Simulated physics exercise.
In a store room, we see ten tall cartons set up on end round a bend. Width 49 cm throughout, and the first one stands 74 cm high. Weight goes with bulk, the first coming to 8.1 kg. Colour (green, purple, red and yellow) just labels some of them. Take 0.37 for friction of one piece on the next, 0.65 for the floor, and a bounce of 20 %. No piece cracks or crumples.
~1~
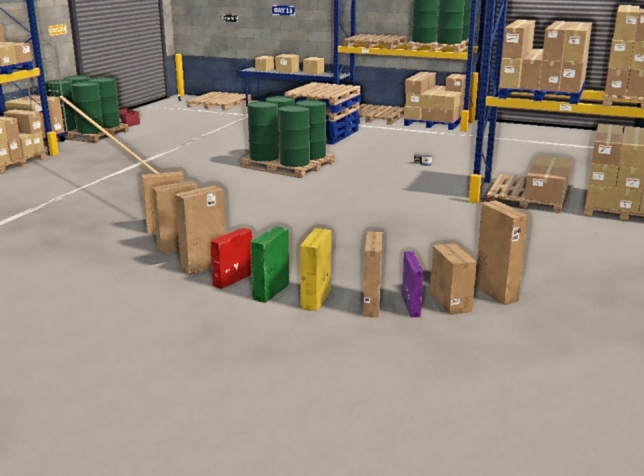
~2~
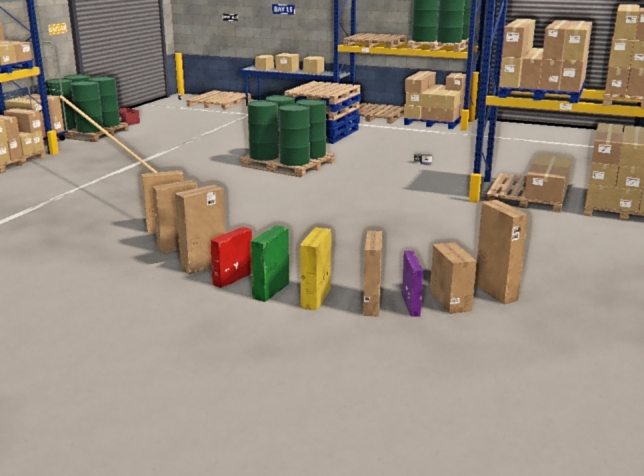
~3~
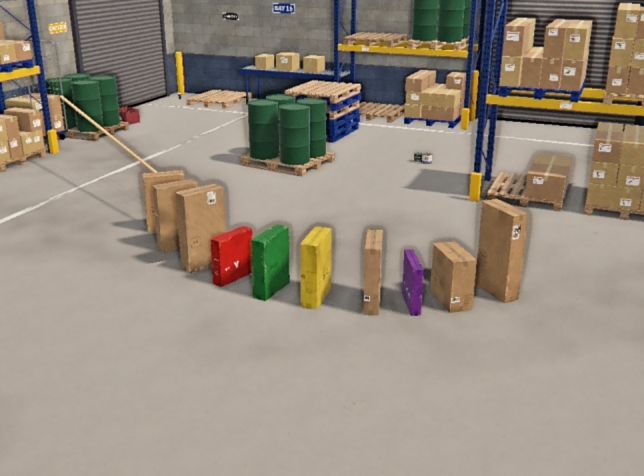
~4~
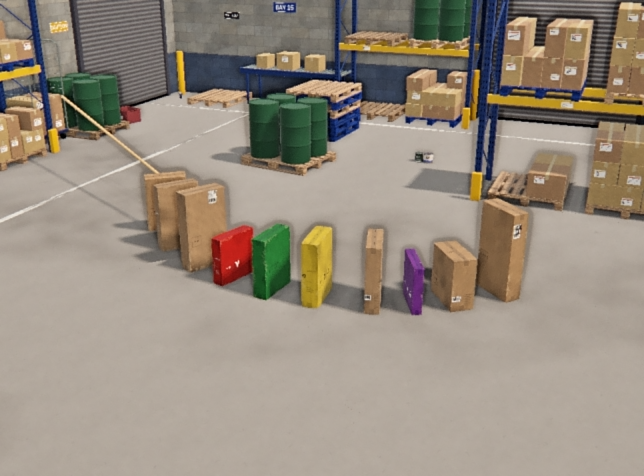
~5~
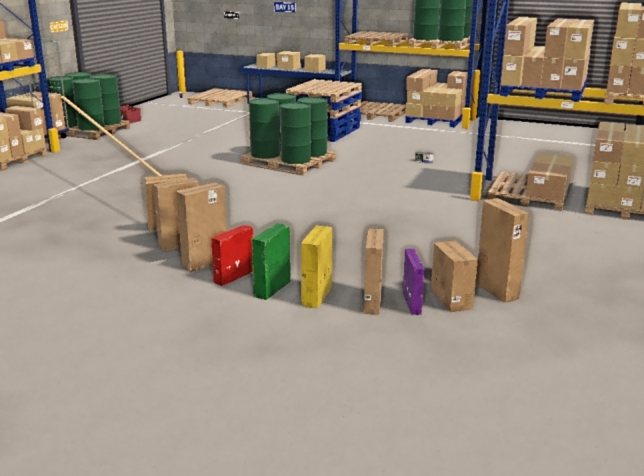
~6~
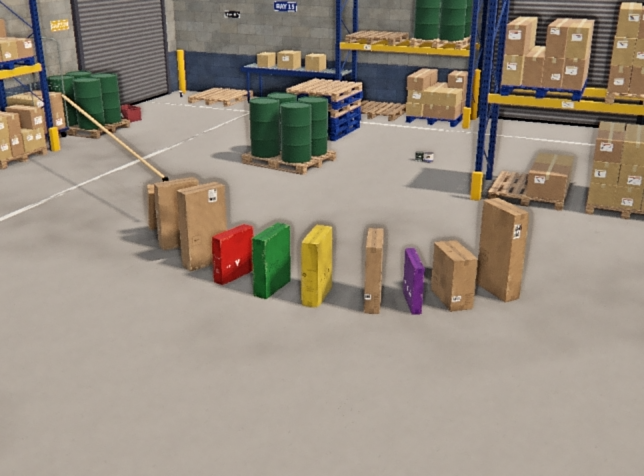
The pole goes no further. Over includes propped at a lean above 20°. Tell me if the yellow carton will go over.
In the end the yellow carton topples.
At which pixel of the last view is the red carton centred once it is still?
Around (250, 277).
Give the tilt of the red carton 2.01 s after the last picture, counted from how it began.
About 90°.
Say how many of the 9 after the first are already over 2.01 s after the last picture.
5 by then.
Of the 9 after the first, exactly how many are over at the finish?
8 of them.
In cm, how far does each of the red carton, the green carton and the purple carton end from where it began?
Red 30, green 40, purple 20.
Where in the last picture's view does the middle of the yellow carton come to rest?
Near (353, 283).
Then, 0.89 s on from the sixth picture, 2 of the 9 other cartons over; yellow carton unmoved.
Then, 2.01 s on from the sixth picture, 5 of the 9 other cartons over; yellow carton tipped 41°; red carton lying flat.
Finally, 8 of the 9 other cartons over; yellow carton tipped 70°; red carton lying flat; green carton tipped 70°. One left standing. Seen by the last camera, middles, yellow carton near (353, 283), red carton near (250, 277).
